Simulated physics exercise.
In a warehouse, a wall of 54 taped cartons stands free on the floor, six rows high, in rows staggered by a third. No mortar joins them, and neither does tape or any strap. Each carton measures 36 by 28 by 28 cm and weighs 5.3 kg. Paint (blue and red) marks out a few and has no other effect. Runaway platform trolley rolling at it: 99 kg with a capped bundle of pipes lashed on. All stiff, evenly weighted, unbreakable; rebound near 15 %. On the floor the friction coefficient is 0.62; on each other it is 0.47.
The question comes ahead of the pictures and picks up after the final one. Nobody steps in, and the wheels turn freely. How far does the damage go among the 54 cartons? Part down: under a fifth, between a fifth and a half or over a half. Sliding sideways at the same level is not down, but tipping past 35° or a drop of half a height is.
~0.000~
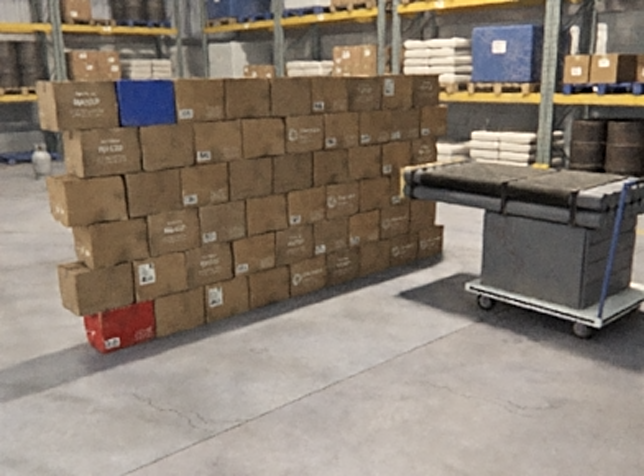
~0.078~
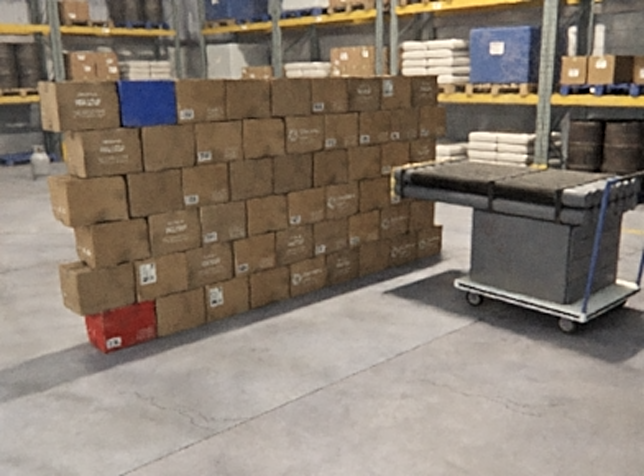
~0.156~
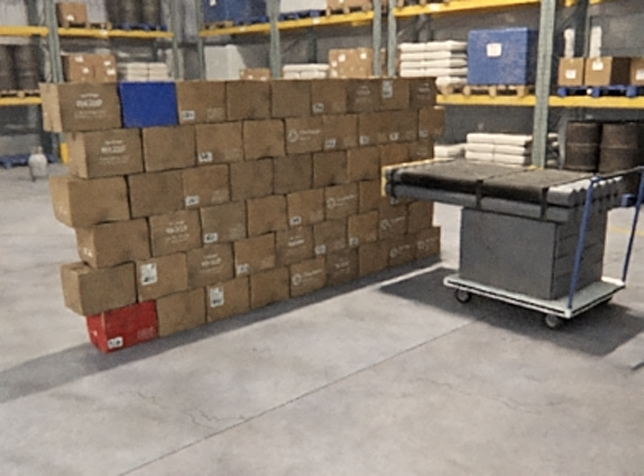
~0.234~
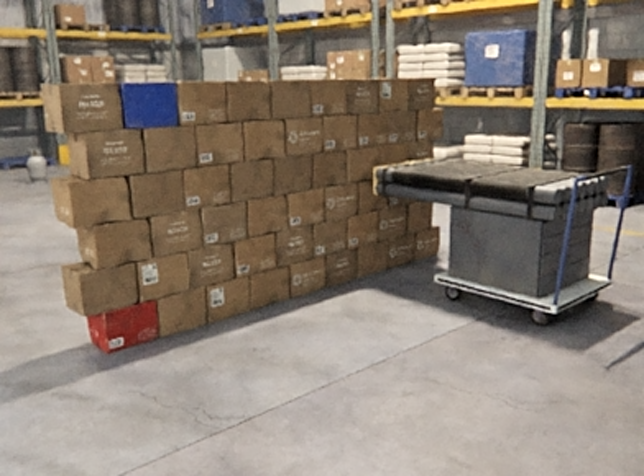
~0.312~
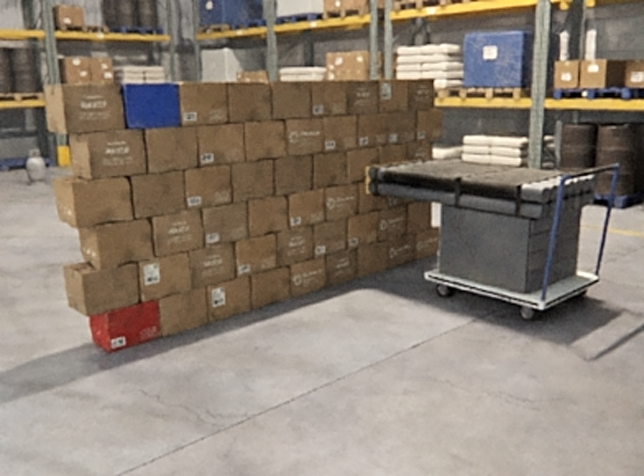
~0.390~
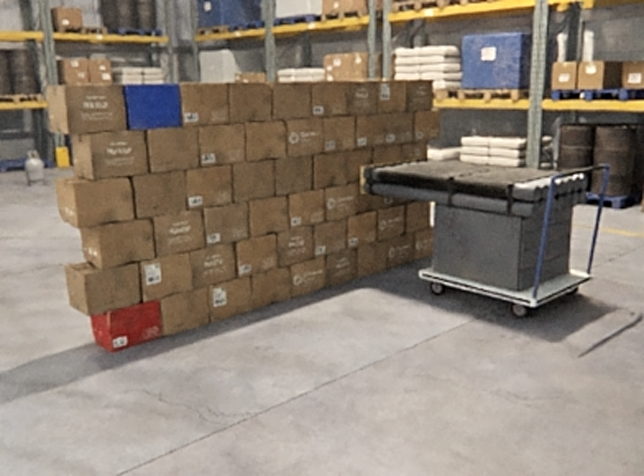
The total down comes to a fifth up to a half.
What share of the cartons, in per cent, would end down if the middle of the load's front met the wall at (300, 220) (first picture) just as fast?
Then about 0 per cent.
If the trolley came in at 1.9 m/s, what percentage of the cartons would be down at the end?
About 30%.
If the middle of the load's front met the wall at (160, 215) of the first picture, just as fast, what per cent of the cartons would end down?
I'd expect something close to 40 per cent of them to end down.
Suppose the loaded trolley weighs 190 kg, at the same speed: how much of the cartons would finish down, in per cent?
About 30 %.
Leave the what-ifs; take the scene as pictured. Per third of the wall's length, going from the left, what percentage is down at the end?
From the left: 0, then 10, then 80 percent.
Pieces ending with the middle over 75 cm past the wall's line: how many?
Around 12 of them.
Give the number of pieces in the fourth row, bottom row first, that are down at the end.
The number that finish down is 3.
After 1.54 s, load 12 cm past the wall's line, stopped; none of the 54 cartons down, 16 disturbed.
After 2.08 s, load 12 cm past the wall's line, stopped; 16 of the 54 cartons down.
At rest (3.8 s), load 12 cm past the wall's line, stopped; 16 of the 54 cartons down; blue carton unmoved; red carton unmoved. That is 30 per cent. As the last picture would show them, middles, blue carton near (144, 106), red carton near (126, 320).
